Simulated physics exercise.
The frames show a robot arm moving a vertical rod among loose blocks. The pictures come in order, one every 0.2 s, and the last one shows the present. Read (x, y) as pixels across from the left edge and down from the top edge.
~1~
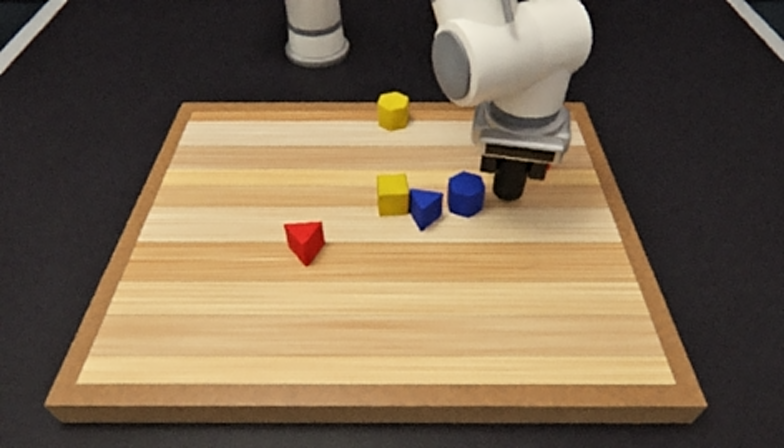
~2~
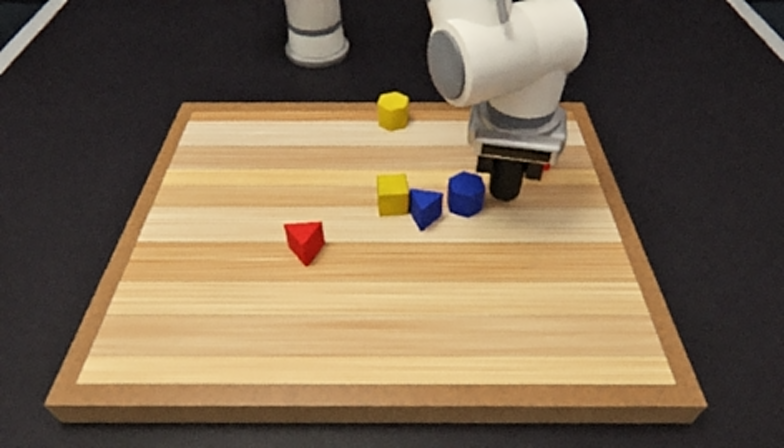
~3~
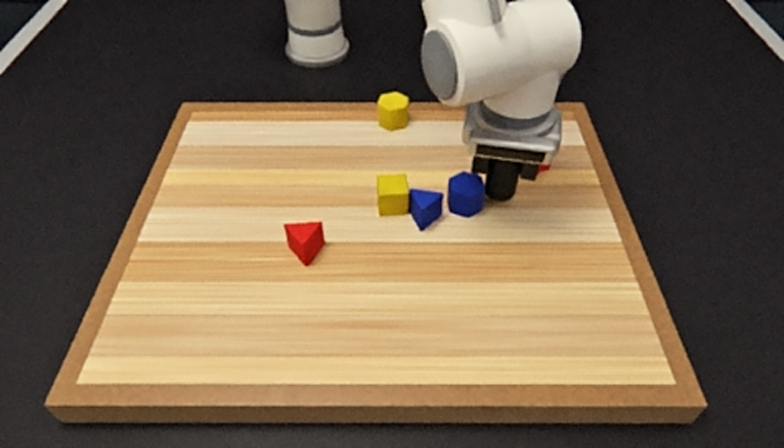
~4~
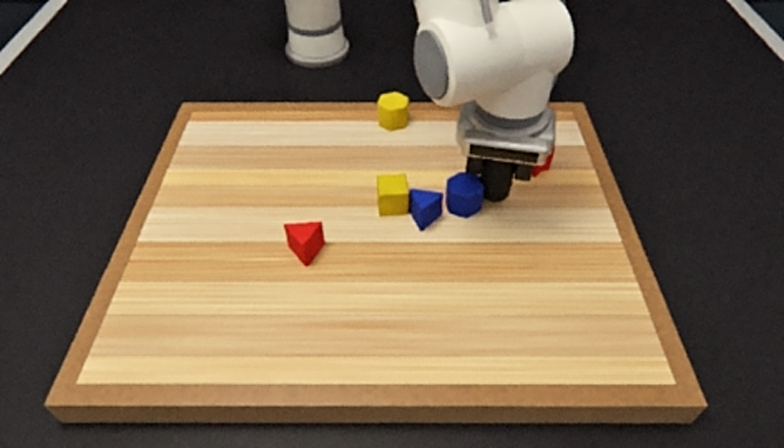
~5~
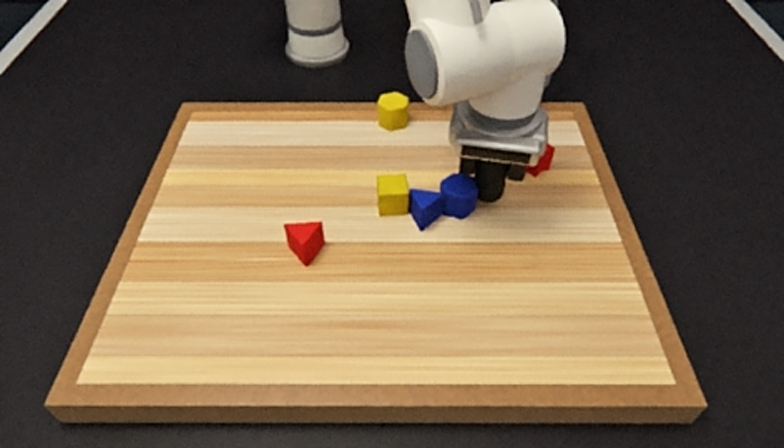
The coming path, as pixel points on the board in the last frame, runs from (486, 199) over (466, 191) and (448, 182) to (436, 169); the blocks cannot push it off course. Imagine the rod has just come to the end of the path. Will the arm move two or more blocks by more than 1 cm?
The answer is no.
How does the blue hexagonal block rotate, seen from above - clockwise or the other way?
It spins anti-clockwise.
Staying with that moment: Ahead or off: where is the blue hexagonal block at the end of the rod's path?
By then it is beside or behind the rod.
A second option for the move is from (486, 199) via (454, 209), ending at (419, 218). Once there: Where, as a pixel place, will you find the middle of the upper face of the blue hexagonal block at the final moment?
Most likely (401, 217).
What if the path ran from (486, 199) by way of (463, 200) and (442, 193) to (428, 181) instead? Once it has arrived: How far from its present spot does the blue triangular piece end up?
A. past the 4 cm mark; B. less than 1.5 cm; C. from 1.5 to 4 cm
I'll go with C - from 1.5 to 4 cm.
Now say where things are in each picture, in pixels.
Tip of the rod (507, 191), middles of tops, yellow square block (393, 183), blue triangular piece (425, 196), blue hexagonal block (467, 183), in the first frame.
Rod (504, 191), nothing pushed, in the second frame.
Rod (499, 192), nothing pushed, in the third frame.
Rod (494, 192), blue hexagonal block (466, 183), in the fourth frame.
Rod (487, 193), yellow square block (393, 183), blue triangular piece (425, 196), blue hexagonal block (459, 184), in the fifth frame.
The first path, step by step. Halfway along, rod (457, 180); blue triangular piece (422, 198), turned 15° clockwise; blue hexagonal block (447, 185), turned 40° anticlockwise.
At the end, rod (437, 163); yellow square block unmoved; blue triangular piece (422, 198), turned 15° clockwise; blue hexagonal block (447, 185), turned 40° anticlockwise.
